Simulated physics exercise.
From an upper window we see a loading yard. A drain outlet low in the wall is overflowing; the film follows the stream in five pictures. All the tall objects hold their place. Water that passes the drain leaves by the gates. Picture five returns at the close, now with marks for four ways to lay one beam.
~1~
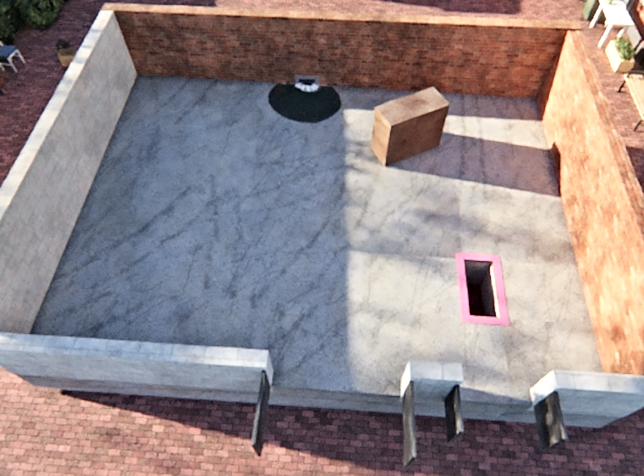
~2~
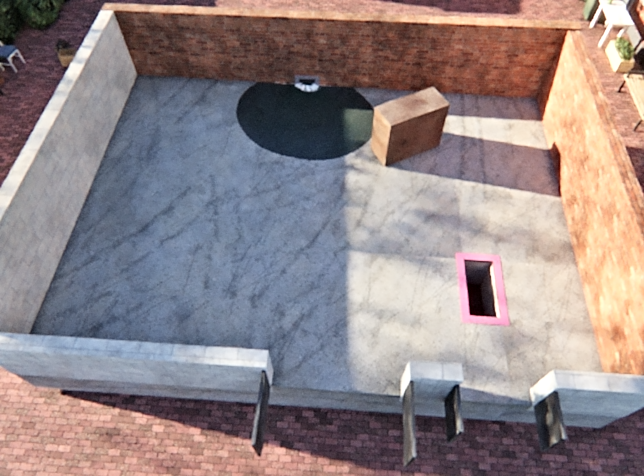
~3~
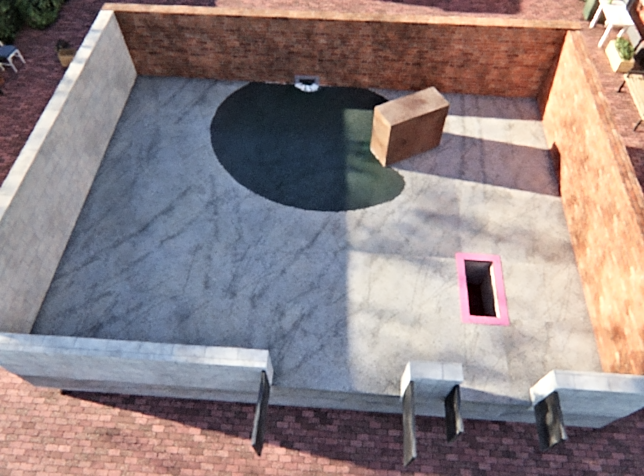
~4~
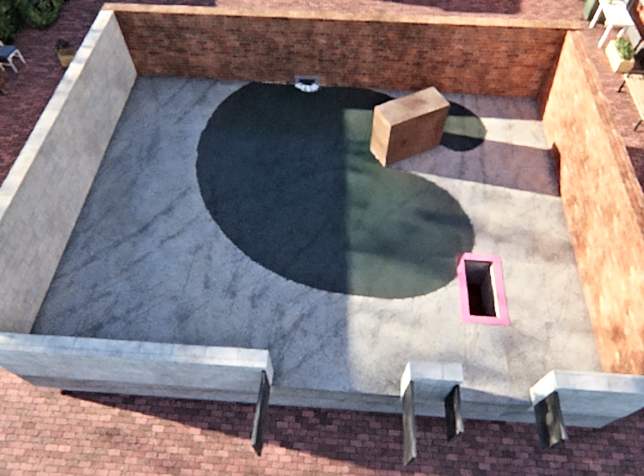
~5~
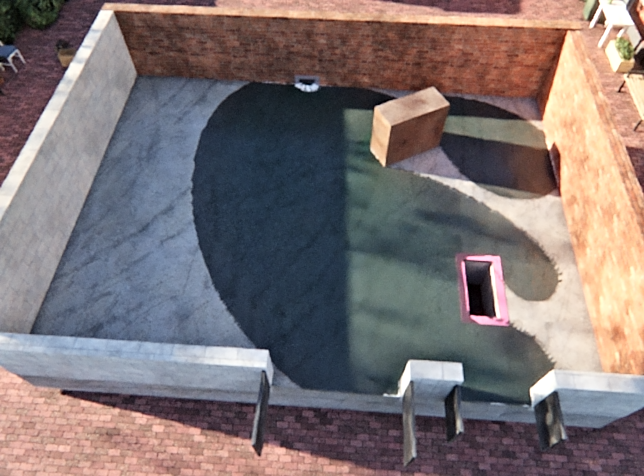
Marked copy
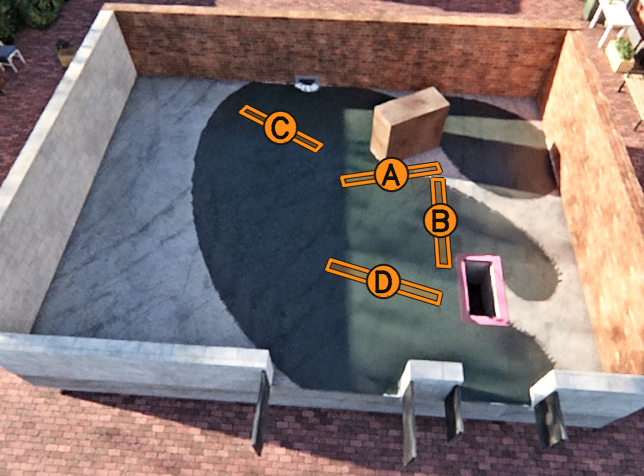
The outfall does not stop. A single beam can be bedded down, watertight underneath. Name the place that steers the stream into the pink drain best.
Take D.
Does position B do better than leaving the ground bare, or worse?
Worse.
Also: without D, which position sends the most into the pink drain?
The answer is C.
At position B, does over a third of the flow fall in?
No, it does not.
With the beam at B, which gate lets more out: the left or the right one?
The right one.
In orange, A from (342, 181) to (438, 167); B from (443, 266) to (437, 179); C from (243, 109) to (318, 147); D from (328, 264) to (439, 298).
For position A, about 21 % of the stream goes into the pink drain, about 79 % out by the gates.
For position B, about 21 % of the stream goes into the pink drain, about 78 % out by the gates.
For position C, about 40 % of the stream goes into the pink drain, about 60 % out by the gates.
For position D, about 53 % of the stream goes into the pink drain, about 47 % out by the gates.
